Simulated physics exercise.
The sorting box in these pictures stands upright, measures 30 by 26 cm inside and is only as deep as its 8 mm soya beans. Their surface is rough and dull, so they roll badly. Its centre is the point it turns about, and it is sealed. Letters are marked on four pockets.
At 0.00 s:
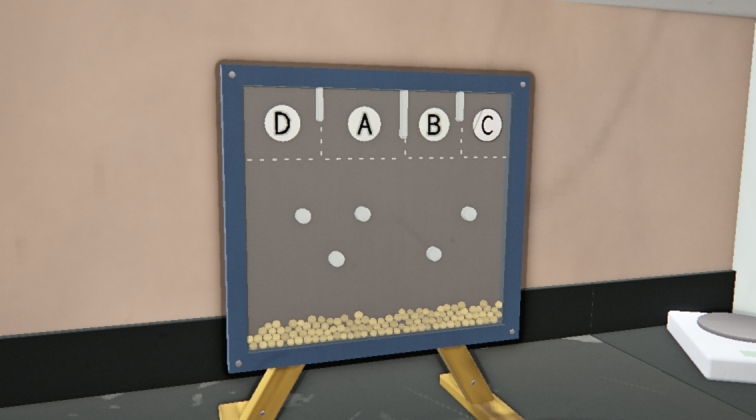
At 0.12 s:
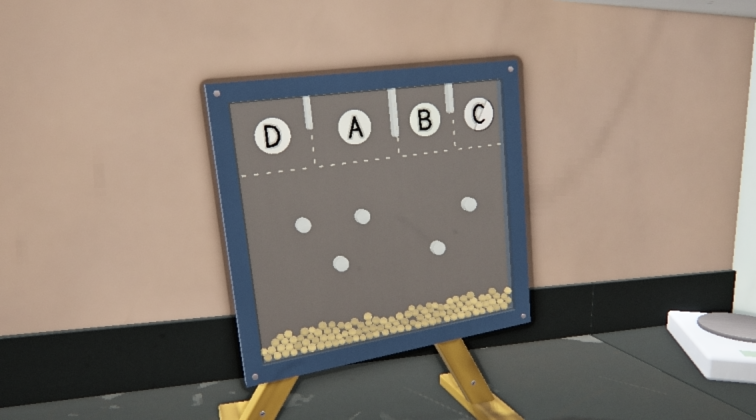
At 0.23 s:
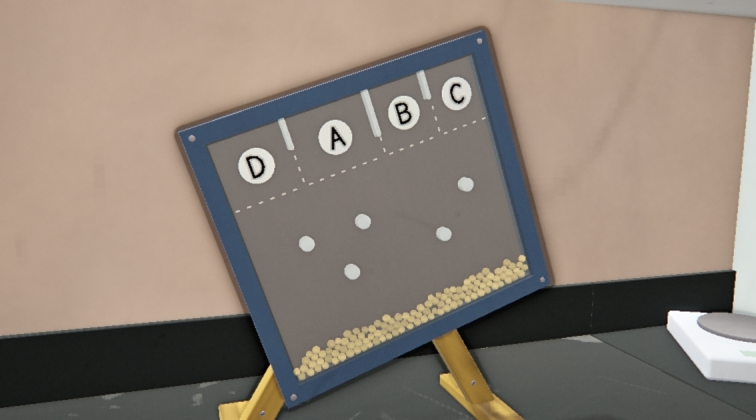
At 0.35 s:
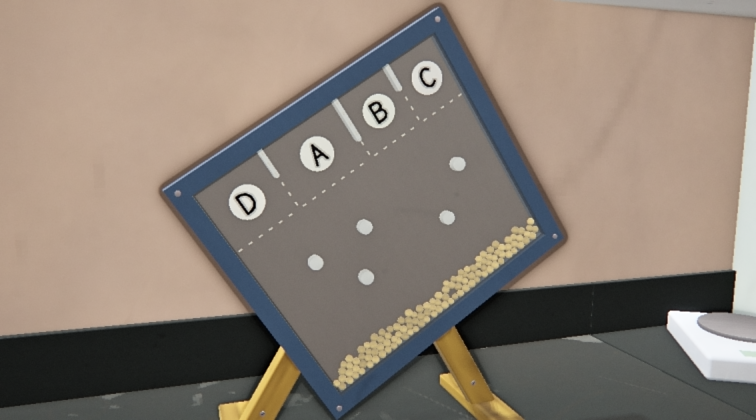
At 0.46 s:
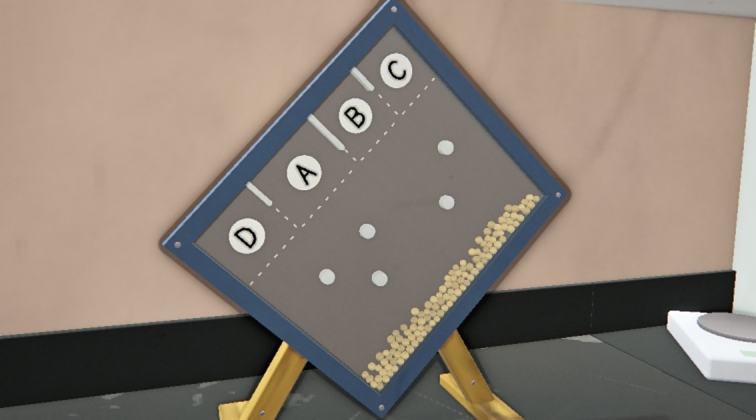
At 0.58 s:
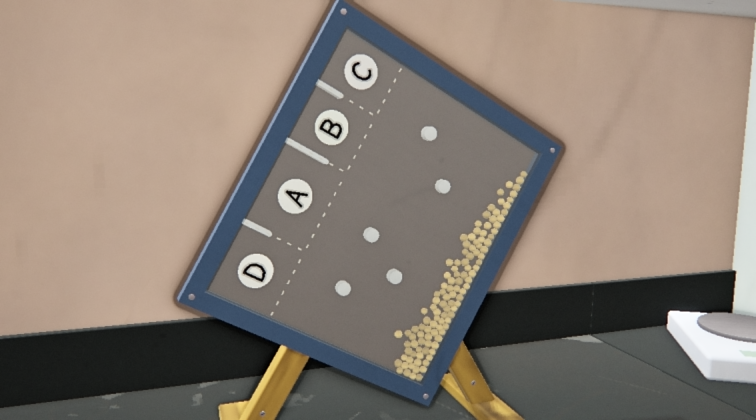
A blue-framed panel turns steadily anticlockwise as the pale beads inside shift along its edge.
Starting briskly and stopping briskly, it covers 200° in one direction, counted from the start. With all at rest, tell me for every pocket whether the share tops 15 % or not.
Pocket A: Tops it; pocket B: Does not top it; pocket C: Does not top it; pocket D: Tops it.
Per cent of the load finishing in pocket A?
Roughly 45 percent.
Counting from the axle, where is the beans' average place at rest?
Right: About 10 cm; below: About 8 cm.
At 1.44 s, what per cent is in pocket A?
Around 5 per cent.
After 1.01 s, it stands 113° anticlockwise; the beans' middle is 9 cm right of and 9 cm below the centre; D 10 %.
After 1.44 s, it stands 164° anticlockwise; the beans' middle is 10 cm right of and 10 cm below the centre; A 5 %, D 65 %.
After 1.81 s, it has come round 200° anticlockwise; the beans' middle is 12 cm right of and 4 cm below the centre; A 15 %, D 65 %.
At rest by 2.7 s, it has come round 200° anticlockwise; A 45 %, B 0 %, C 0 %, D 55 %.
